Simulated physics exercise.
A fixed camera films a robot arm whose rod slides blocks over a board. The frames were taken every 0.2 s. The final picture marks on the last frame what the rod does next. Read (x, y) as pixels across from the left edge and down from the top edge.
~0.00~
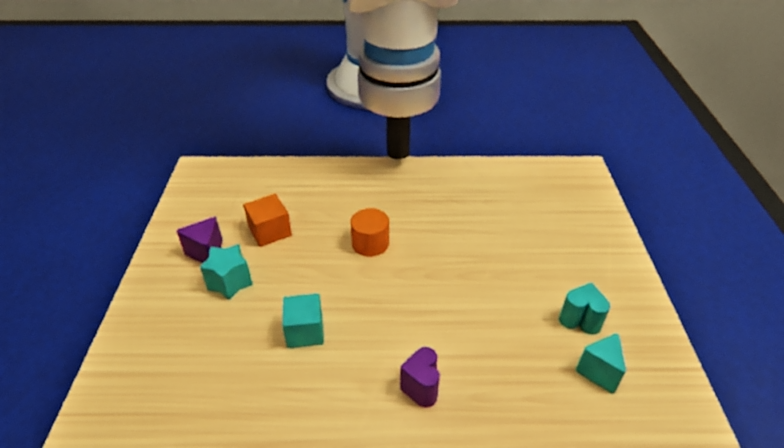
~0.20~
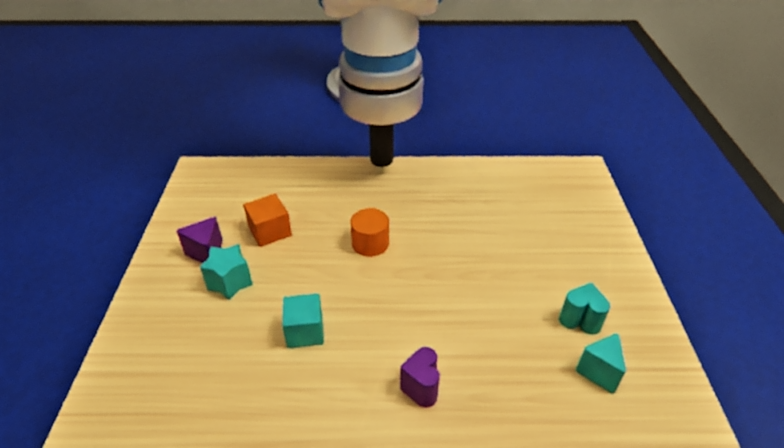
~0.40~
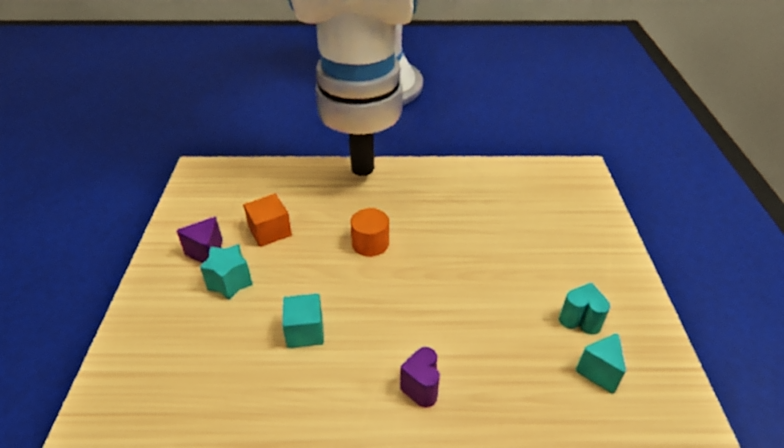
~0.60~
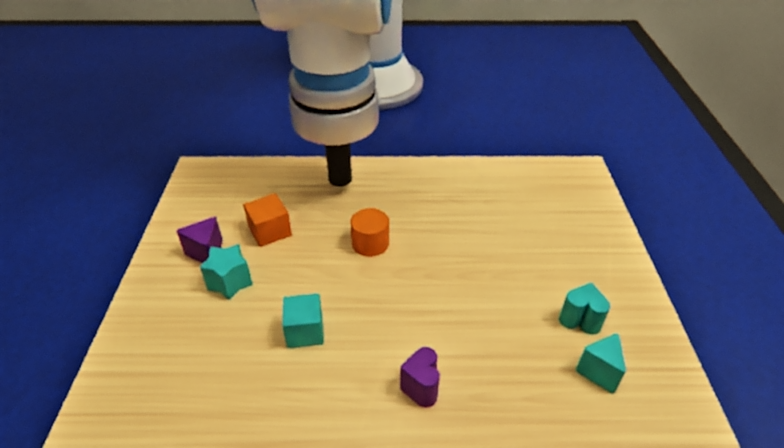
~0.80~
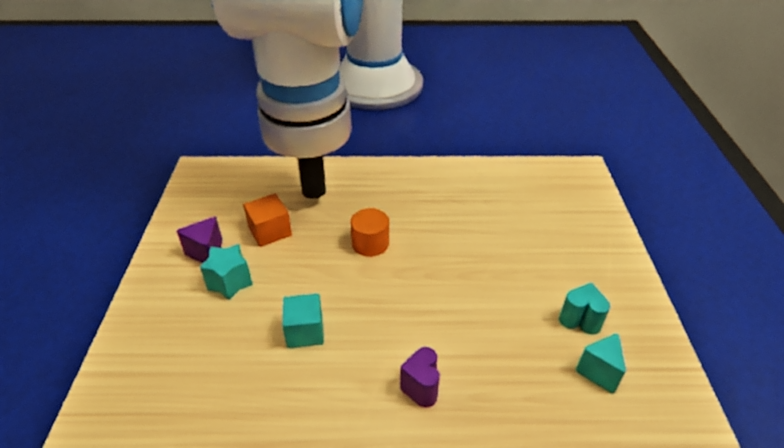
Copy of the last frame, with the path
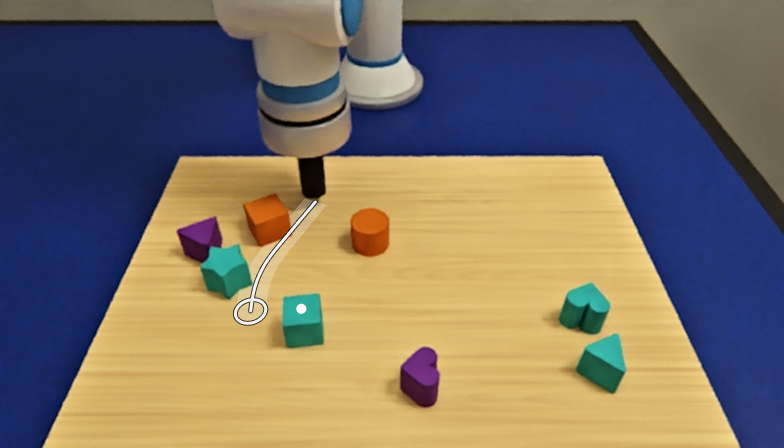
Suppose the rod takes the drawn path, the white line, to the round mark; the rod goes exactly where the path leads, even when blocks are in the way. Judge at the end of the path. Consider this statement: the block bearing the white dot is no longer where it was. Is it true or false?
It is false.
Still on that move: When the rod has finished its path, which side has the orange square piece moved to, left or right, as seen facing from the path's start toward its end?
Answer: Right.
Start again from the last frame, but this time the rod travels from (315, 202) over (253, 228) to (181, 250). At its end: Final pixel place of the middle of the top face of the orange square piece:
Expect it around (234, 232).
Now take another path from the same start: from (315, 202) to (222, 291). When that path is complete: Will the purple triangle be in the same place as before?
Short answer: No.
The drawn path runs from (315, 202) over (290, 232) and (263, 268) to (251, 311); the dot is on the turquoise square piece.
What follows on the original path. One third of the way, rod (288, 222); orange square piece (254, 214), turned 25° clockwise.
Two thirds of the way, rod (260, 258); orange square piece (242, 219), turned 50° clockwise.
At the end, rod (248, 301); turquoise star (216, 266), turned 35° clockwise; orange square piece (242, 219), turned 50° clockwise; turquoise square piece not moved.
